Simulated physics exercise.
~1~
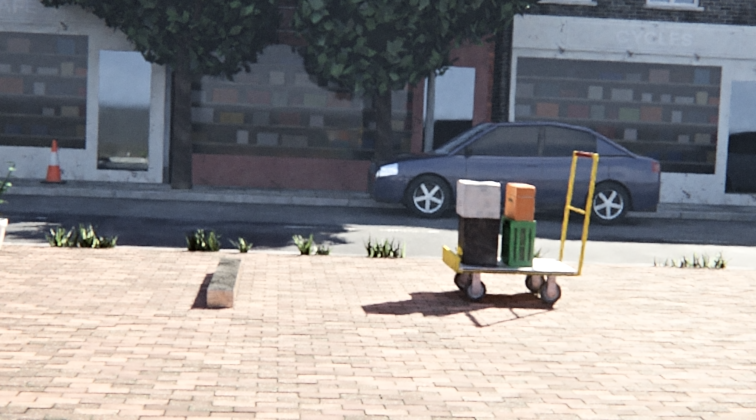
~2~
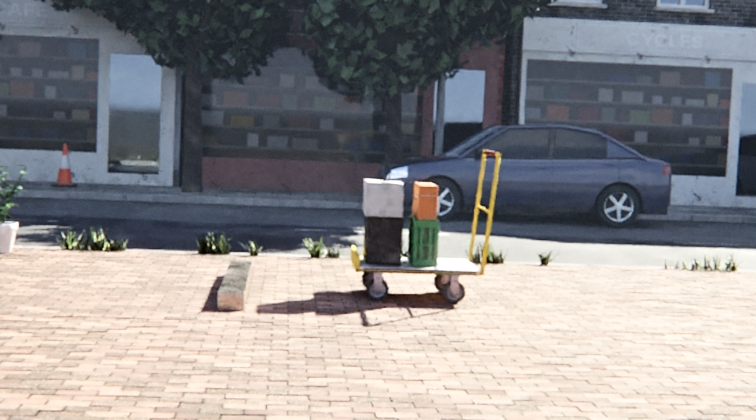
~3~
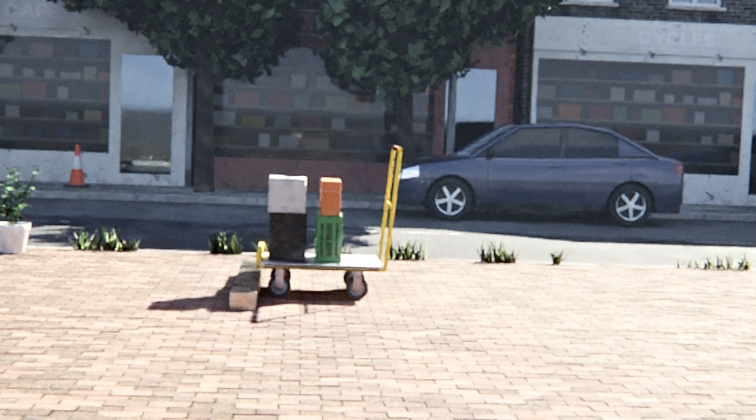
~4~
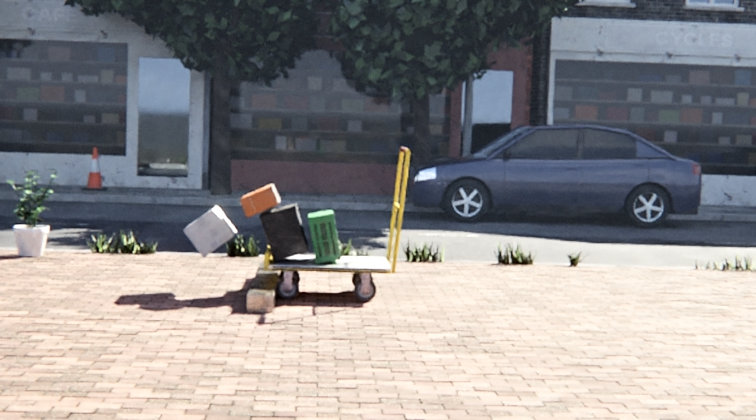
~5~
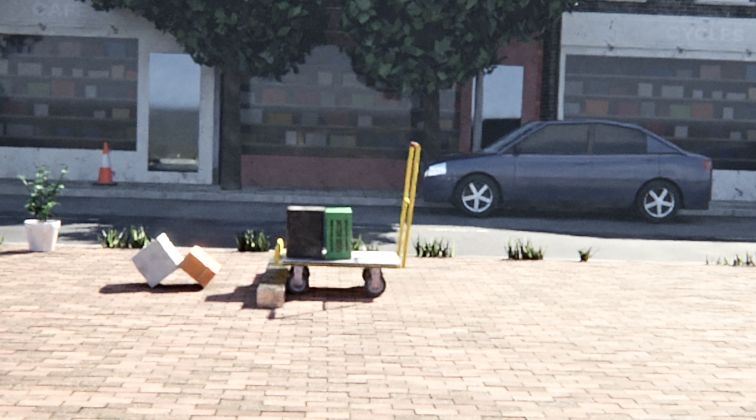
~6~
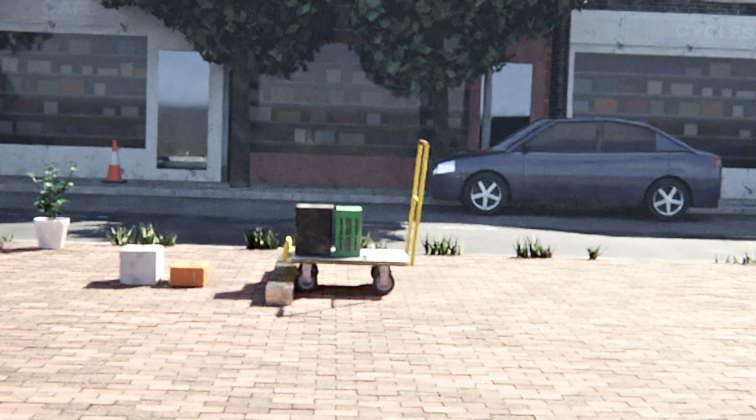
Brick pavement by a parked car, a loaded cart rolling left, stopping at a kerb and tossing white and orange boxes off.
